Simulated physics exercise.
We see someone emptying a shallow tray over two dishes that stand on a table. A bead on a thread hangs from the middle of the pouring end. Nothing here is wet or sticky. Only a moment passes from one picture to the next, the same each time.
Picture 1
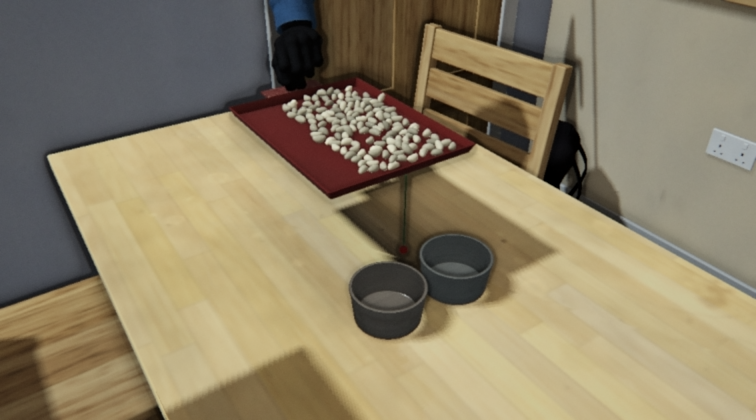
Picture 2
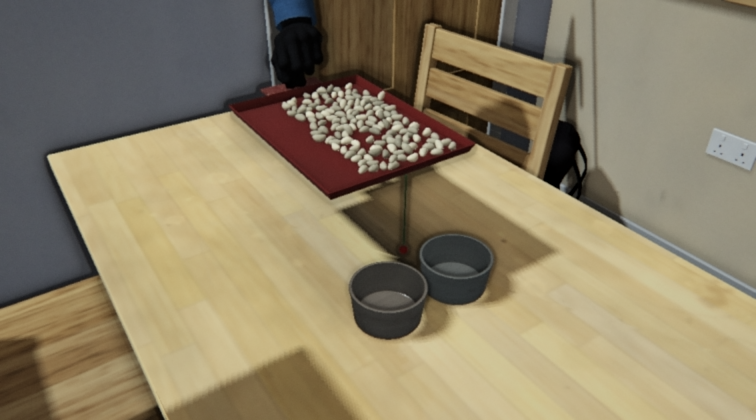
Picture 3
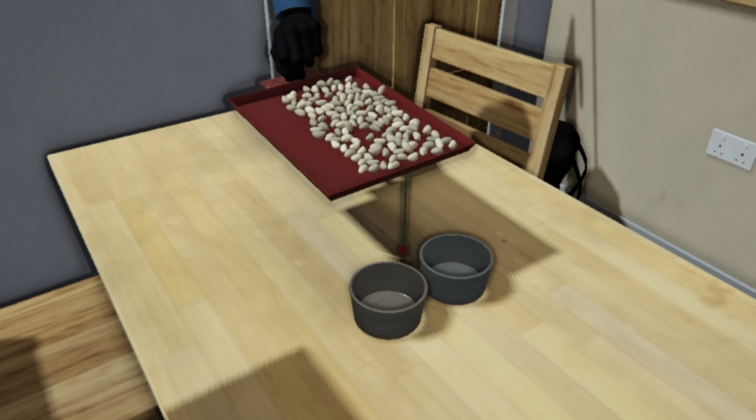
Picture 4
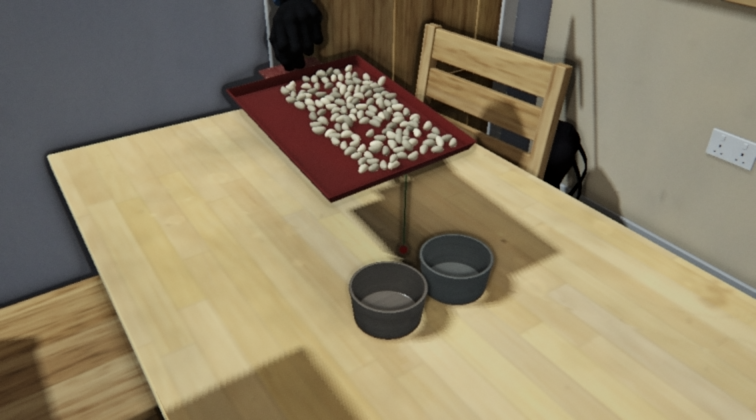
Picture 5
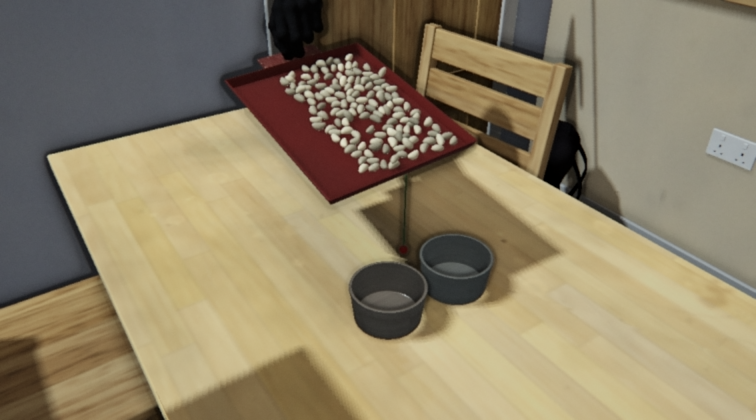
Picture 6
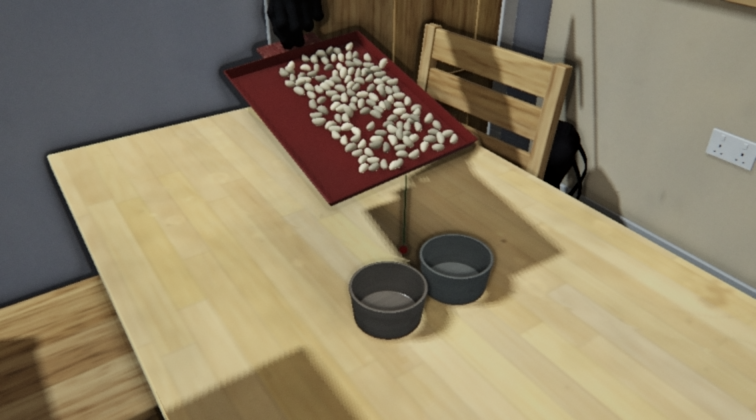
A gloved hand gradually tilts a red tray of white beans above two dishes.
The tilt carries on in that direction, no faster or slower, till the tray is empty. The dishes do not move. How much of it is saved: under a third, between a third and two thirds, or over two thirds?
The two hold from one third to two thirds of the load.
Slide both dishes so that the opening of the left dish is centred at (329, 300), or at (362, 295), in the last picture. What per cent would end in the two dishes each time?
Roughly 70 per cent, and 70 per cent.
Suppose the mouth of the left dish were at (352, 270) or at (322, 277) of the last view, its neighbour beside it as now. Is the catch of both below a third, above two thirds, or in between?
In turn: Under a third; below one third.
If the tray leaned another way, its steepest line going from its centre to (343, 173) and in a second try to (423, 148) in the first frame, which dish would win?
At the first place left, at the second right.
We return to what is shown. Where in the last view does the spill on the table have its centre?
Near (343, 363).
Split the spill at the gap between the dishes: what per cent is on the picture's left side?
Some 80 per cent.
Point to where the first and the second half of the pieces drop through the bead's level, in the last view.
Early half (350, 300), late half (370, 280).
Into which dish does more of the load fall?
That is the left-hand dish.
Soon after the last picture, tray tipped steeply; about two thirds on the tray; a small part in the left dish; a stray few outside both; about a quarter in the air.
A little later, tray tipped past a quarter turn; about a third in the left dish; a stray few in the right dish; about half outside both; a stray few in the air.
Later still, tray tipped past a quarter turn; about a third in the left dish; a stray few in the right dish; about half outside both.
At rest, tray tipped past a quarter turn; about a third in the left dish; a stray few in the right dish; about half outside both.
